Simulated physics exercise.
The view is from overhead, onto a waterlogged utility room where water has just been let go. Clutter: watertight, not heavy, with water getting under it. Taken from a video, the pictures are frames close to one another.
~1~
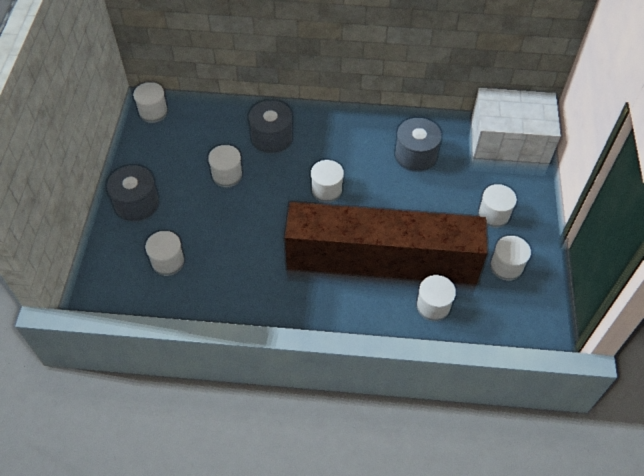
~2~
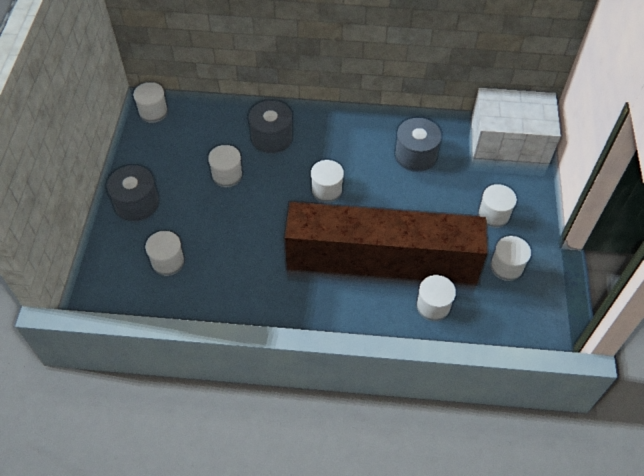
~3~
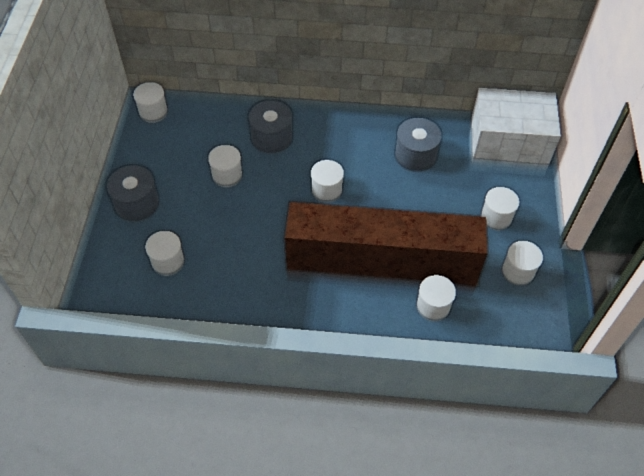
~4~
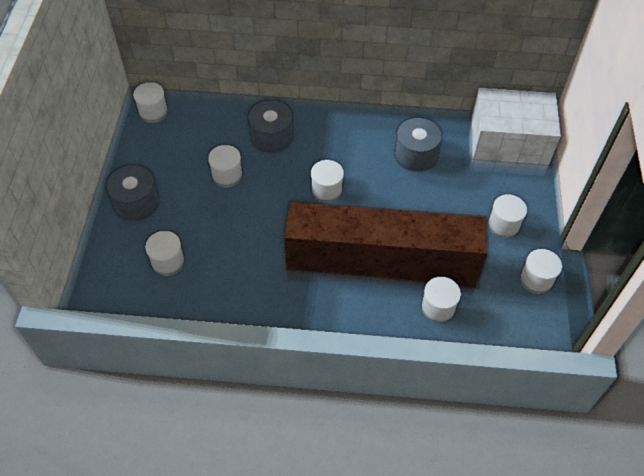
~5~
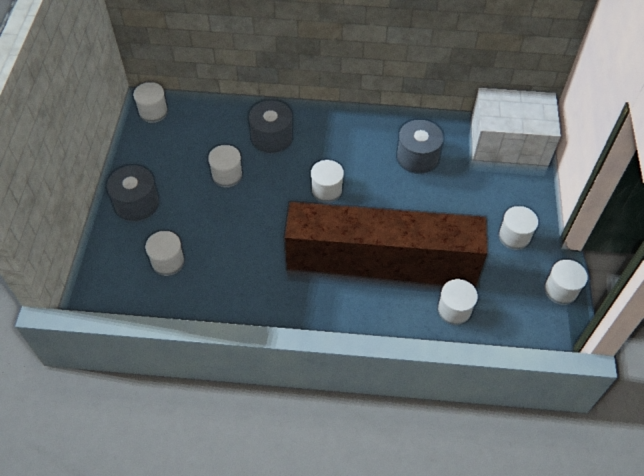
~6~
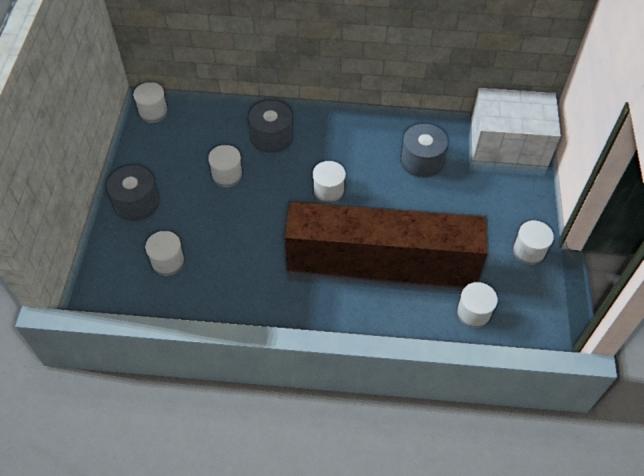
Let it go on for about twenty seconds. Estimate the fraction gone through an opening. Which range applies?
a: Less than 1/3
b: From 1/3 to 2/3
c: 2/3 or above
Option b: From 1/3 to 2/3.
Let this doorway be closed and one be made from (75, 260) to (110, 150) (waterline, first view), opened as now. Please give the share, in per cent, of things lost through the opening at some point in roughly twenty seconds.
Roughly 70 in a hundred.
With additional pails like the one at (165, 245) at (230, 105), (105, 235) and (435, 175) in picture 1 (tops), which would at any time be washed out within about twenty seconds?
Okay, one at a time: Does not get out, next does not get out, last gets out.
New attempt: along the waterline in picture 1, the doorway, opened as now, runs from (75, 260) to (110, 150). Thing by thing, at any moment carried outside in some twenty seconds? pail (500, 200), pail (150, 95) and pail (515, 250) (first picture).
Sequentially: Remains, escapes, remains.
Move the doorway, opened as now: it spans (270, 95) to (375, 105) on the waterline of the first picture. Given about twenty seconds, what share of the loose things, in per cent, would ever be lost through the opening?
About 80 percent.
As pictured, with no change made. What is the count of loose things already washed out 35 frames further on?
I make it 5.
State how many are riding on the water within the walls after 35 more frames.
My tally gives 5.
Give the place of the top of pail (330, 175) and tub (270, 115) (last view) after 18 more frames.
About (475, 218) and (326, 134).
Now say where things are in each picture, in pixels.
A pail at (500, 198) floats; a pail at (438, 291), afloat; 0 of 10 have shifted, in the first picture.
A pail at (500, 198), afloat; a pail at (438, 291) floats; 0 of 10 have shifted, in the second picture.
A pail at (503, 200) floats, close to its start; a pail at (438, 291) floats; 1 of 10 have shifted, in the third picture.
A pail at (510, 208) floats, close to its start; a pail at (443, 292), afloat, close to its start; 2 of 10 have shifted, in the fourth picture.
A pail at (521, 220), afloat, close to its start; a pail at (460, 295) floats, close to its start; 3 of 10 have shifted, in the fifth picture.
A pail at (536, 235), afloat, a stride from its start; a pail at (479, 298), afloat, a stride from its start; 4 of 10 have shifted, in the sixth picture.
A moment on, 2 of 10 are out; 8 afloat.
Next, 4 of 10 are out; 6 afloat.
Later, 5 of 10 are out; 5 afloat.
In the end, 6 of 10 are out; 4 afloat.
